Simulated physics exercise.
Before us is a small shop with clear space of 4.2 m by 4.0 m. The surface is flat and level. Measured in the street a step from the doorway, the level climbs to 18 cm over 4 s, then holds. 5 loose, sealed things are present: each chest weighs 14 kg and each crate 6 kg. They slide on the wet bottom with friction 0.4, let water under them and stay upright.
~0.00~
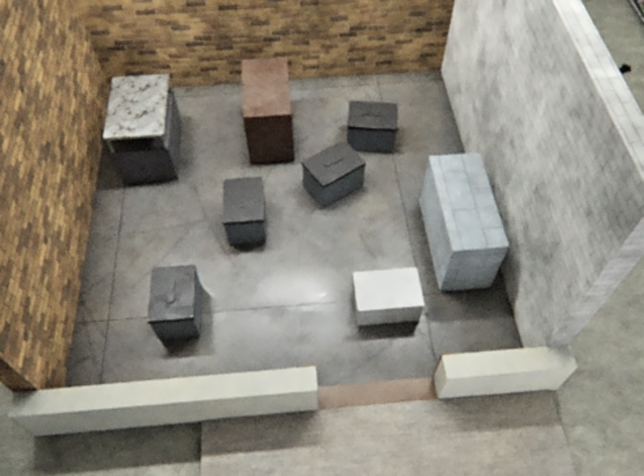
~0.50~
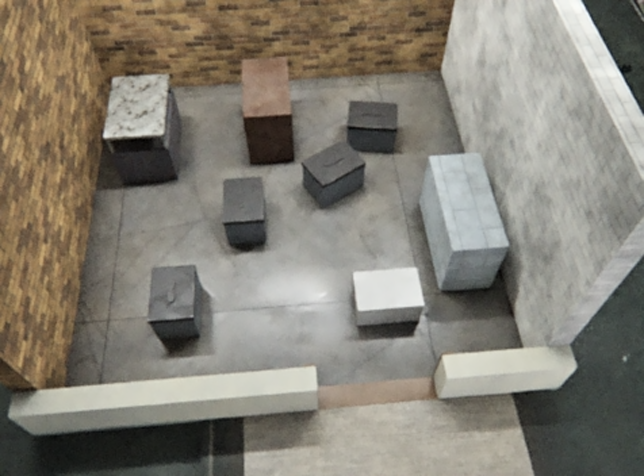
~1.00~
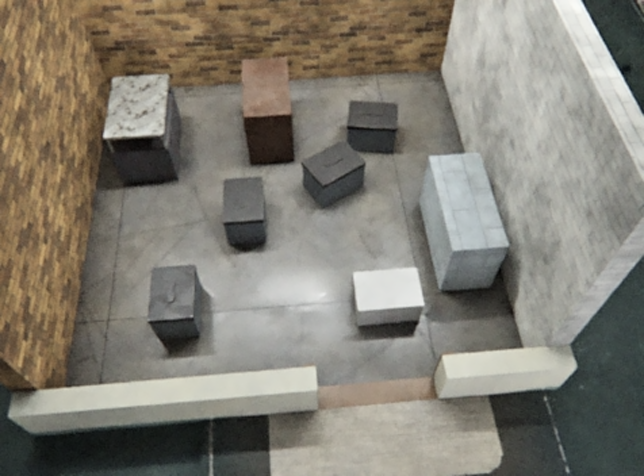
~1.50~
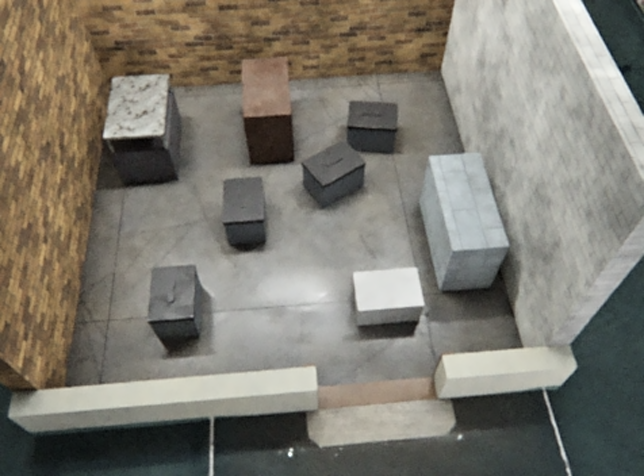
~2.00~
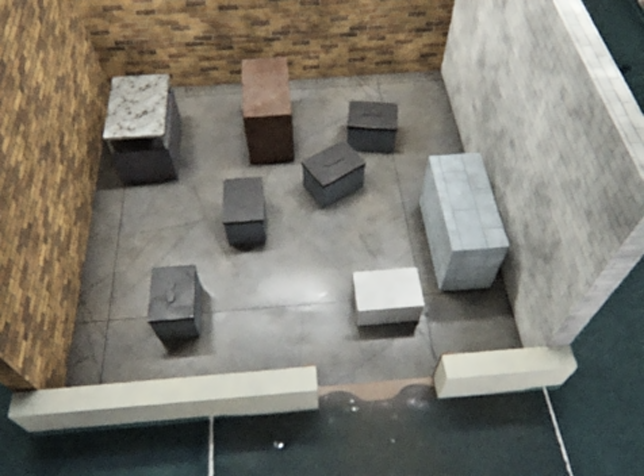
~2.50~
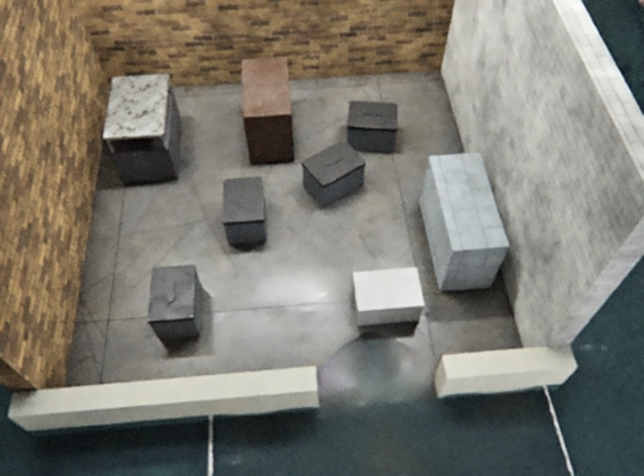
A small shop with brick walls at left and back and a pale grey wall at right is seen from above by a still camera. Four dark grey chests stand between a marble-topped block, a brown box, a white box and a pale blue block. Dark water spreads over the paving outside, shrinks the pale patch before the doorway, then covers the brown threshold and edges inside, while everything indoors stays put.
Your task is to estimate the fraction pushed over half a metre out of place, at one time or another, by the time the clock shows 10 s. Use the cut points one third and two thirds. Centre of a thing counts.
It falls from one third to two thirds.
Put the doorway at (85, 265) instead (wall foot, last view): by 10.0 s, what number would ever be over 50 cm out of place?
So the tally would be 4.
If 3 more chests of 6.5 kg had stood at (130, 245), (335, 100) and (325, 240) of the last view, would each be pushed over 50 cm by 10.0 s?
Result by item, in order: Inside the cutoff, inside the cutoff, beyond the cutoff.
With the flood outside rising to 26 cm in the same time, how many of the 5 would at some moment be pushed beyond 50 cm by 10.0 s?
The answer would then be 4.
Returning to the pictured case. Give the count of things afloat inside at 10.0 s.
By my count, 2.
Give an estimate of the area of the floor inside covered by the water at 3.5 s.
Wet: Near 2.0 m2.
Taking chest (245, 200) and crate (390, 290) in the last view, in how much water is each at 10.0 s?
Depths: Near 5 cm, then near 8 cm.
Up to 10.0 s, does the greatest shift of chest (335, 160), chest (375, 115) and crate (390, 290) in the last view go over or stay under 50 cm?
So that's beyond it for the first, beyond it for the second and beyond it for the last.
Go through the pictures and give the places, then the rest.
In the first frame, a chest at (172, 292) rests on the ground; a chest at (243, 199) rests on the ground; water covers 0.0 m2; 0 of 5 have shifted.
In the second frame, a chest at (172, 292) rests on the ground; a chest at (243, 199), on the bottom; 0.0 m2 under water; 0 of 5 have shifted.
In the third frame, a chest at (172, 292) rests on the ground; a chest at (243, 199) rests on the ground; 0.0 m2 under water; 0 of 5 have shifted.
In the fourth frame, a chest at (172, 292), on the bottom; a chest at (243, 199), on the bottom; water covers 0.0 m2; 0 of 5 have shifted.
In the fifth frame, a chest at (172, 292), on the bottom; a chest at (243, 199), on the bottom; water covers 0.0 m2; 0 of 5 have shifted.
In the sixth frame, a chest at (172, 292) rests on the ground; a chest at (243, 199) rests on the ground; 0.3 m2 under water; 0 of 5 have shifted.
After 3.5 s 0 of 5 are over 50 cm from their spots; 0 afloat.
After 4.5 s 1 of 5 are over 50 cm from their spots; 0 afloat.
After 7.0 s 3 of 5 are over 50 cm from their spots; 1 afloat.
After 10.0 s 3 of 5 are over 50 cm from their spots, and 3 have been at some point; 2 afloat.
